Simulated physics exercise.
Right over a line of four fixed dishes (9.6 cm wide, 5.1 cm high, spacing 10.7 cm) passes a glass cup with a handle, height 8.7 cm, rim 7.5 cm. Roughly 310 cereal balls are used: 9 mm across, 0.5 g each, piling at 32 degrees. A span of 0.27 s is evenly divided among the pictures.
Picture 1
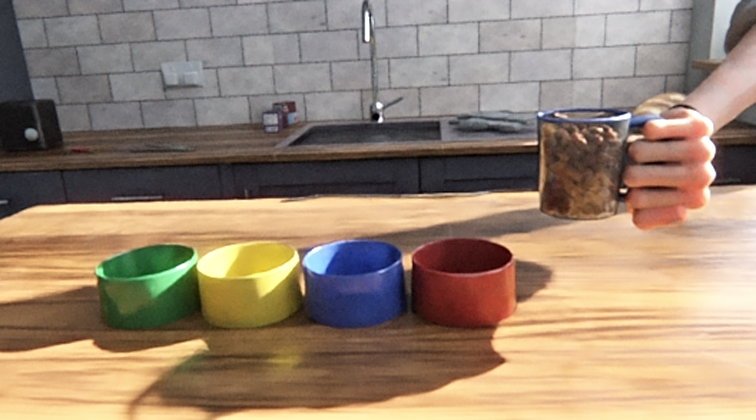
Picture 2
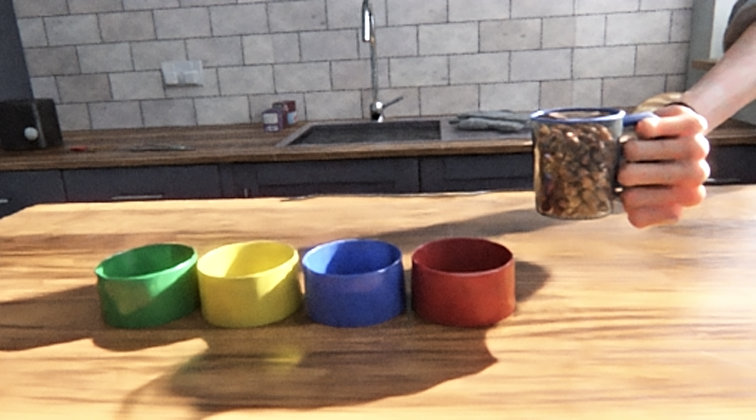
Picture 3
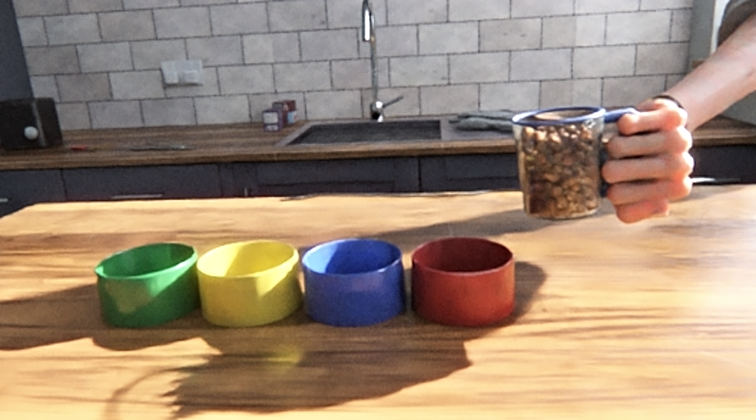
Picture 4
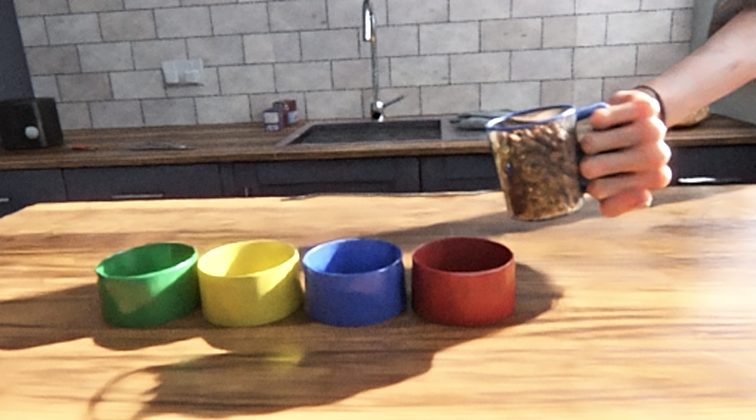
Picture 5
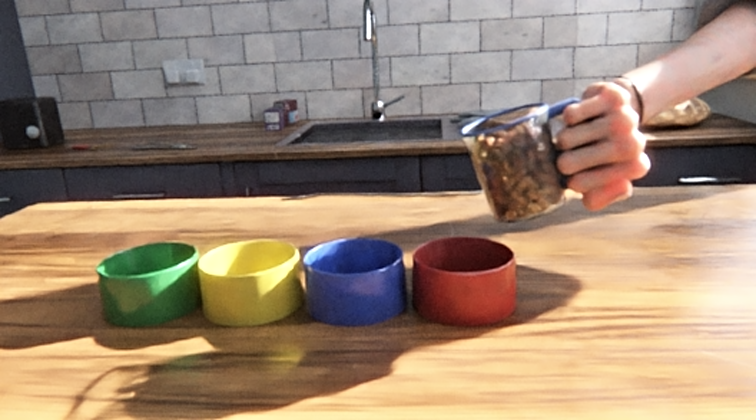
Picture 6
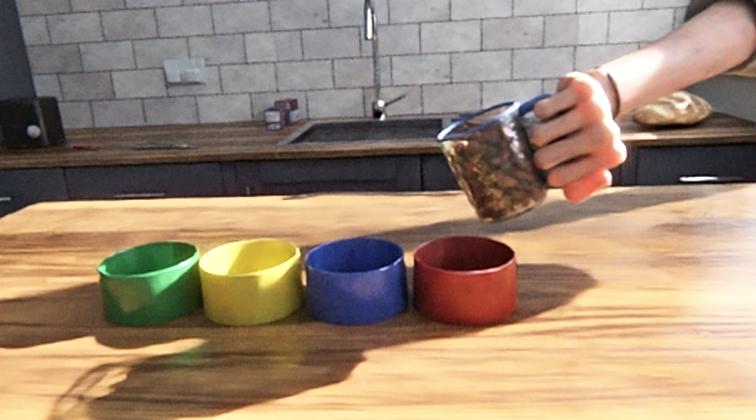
A hand holds a clear glass cup with a handle, filled with brown cereal pieces, at the right above a sunlit wooden counter, seen from the front in a kitchen with a tiled wall, sink and tap behind. Green, yellow, blue and red dishes stand in a row, left to right. The hand moves the cup a short way left, gradually tilting it toward the dishes, while the view stays practically still.
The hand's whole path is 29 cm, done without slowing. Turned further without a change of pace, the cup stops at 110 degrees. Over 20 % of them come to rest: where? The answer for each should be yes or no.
Red - no, blue - no, green - no, yellow - yes, counter - no.
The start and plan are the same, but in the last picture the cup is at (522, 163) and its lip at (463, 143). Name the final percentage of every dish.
Final shares - red 0 %, blue 10 %, green 0 %, yellow 80 %.
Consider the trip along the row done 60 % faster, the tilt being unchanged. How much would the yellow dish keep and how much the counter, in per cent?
Shares: Yellow 90, counter 10.
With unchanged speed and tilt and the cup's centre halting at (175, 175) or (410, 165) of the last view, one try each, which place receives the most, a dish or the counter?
First try: Green; second try: Blue.
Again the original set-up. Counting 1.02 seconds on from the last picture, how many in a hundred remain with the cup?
Estimate: Some 40 %.
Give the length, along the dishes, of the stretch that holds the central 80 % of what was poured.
It spans about 6 centimetres along the dishes.
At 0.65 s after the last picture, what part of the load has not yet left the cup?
Around 90 in a hundred.
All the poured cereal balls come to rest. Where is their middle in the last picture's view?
I'd say roughly (242, 280).
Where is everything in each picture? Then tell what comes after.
The first picture shows cup at (580, 163), tilt 0 degrees, lip at (539, 117), moved 0.0 cm; middle of the pieces at (586, 166); red dish at (462, 256); blue dish at (353, 258); yellow dish at (248, 259); green dish at (147, 261).
The second picture shows cup at (575, 163), tilt 1 degrees, lip at (532, 118), moved 0.5 cm; middle of the pieces at (581, 166).
The third picture shows cup at (559, 163), tilt 5 degrees, lip at (514, 122), moved 1.8 cm; middle of the pieces at (565, 166).
The fourth picture shows cup at (538, 164), tilt 11 degrees, lip at (487, 127), moved 3.8 cm; middle of the pieces at (544, 166).
The fifth picture shows cup at (516, 164), tilt 17 degrees, lip at (462, 133), moved 5.8 cm; middle of the pieces at (523, 165).
The sixth picture shows cup at (495, 164), tilt 23 degrees, lip at (438, 139), moved 7.8 cm; middle of the pieces at (501, 165); red dish at (464, 253); blue dish at (355, 255); yellow dish at (250, 257); green dish at (149, 258).
Then, 0.39 s after the last picture, tilt 65 degrees; cup holds 100 %.
Then, 0.65 s after the last picture, tilt 93 degrees; cup holds 90 %, yellow 5 %.
Then, 1.02 s after the last picture, tilt 110 degrees; cup holds 40 %, green 5 %, yellow 50 %.
In the end, red 0 %, blue 0 %, green 5 %, yellow 90 %, counter 10 %.
